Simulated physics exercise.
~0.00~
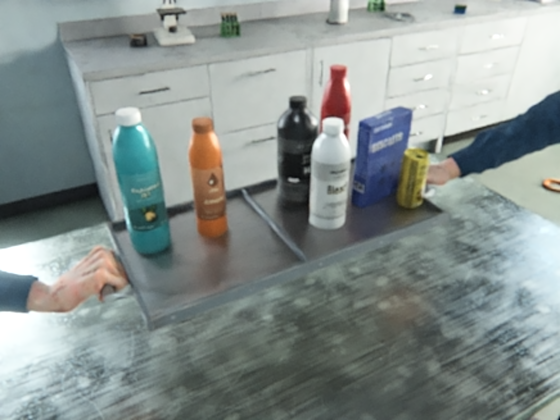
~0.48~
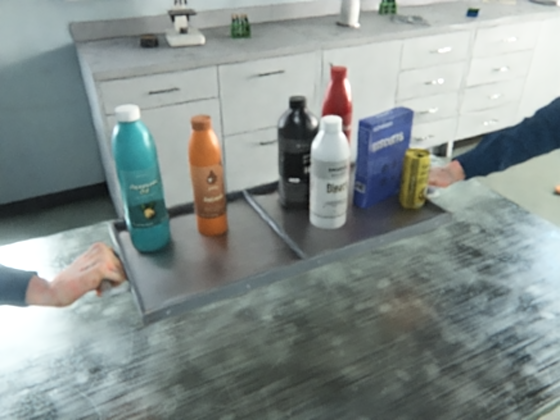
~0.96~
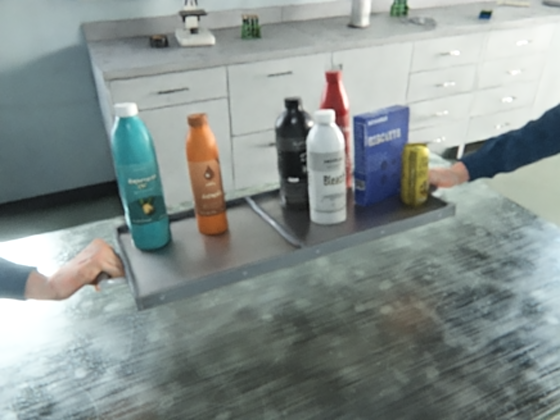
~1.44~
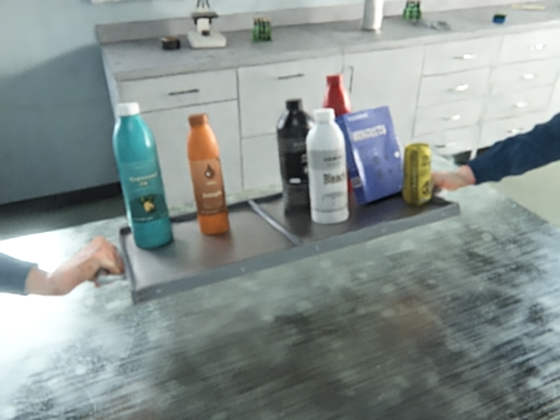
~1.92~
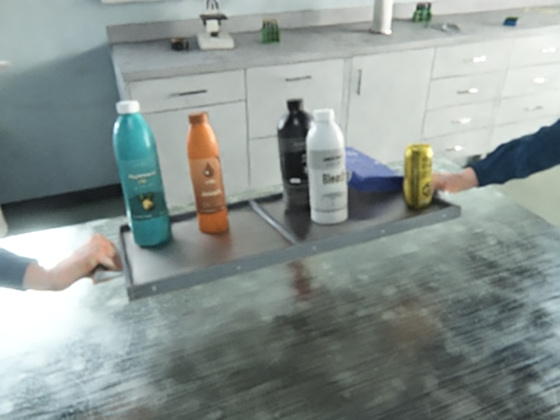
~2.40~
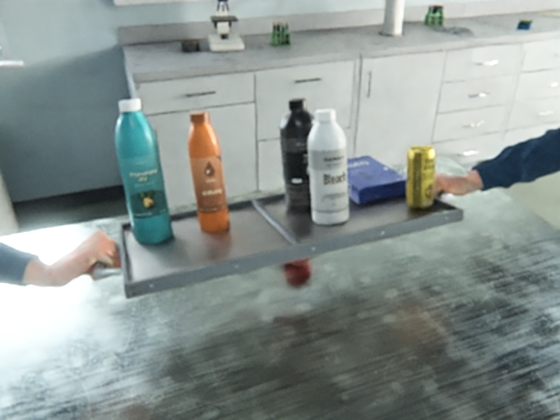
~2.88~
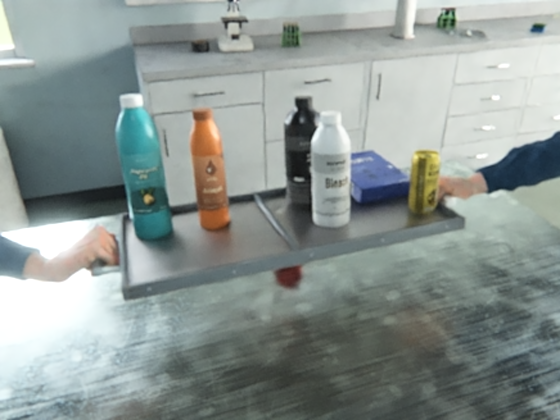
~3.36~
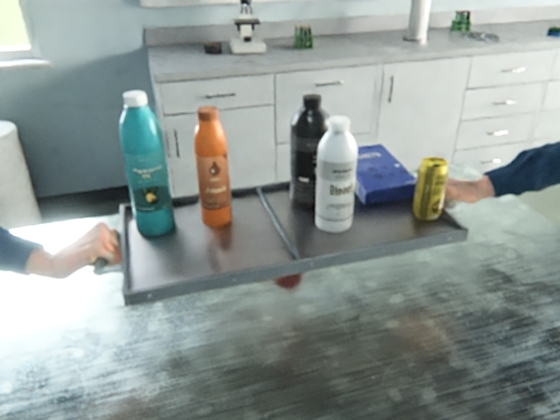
The video shows two hands holding a tray of bottles, a blue packet and a yellow can as its far edge dips; the red bottle goes off the far side, the blue packet topples, and the tray levels with the other items still standing.
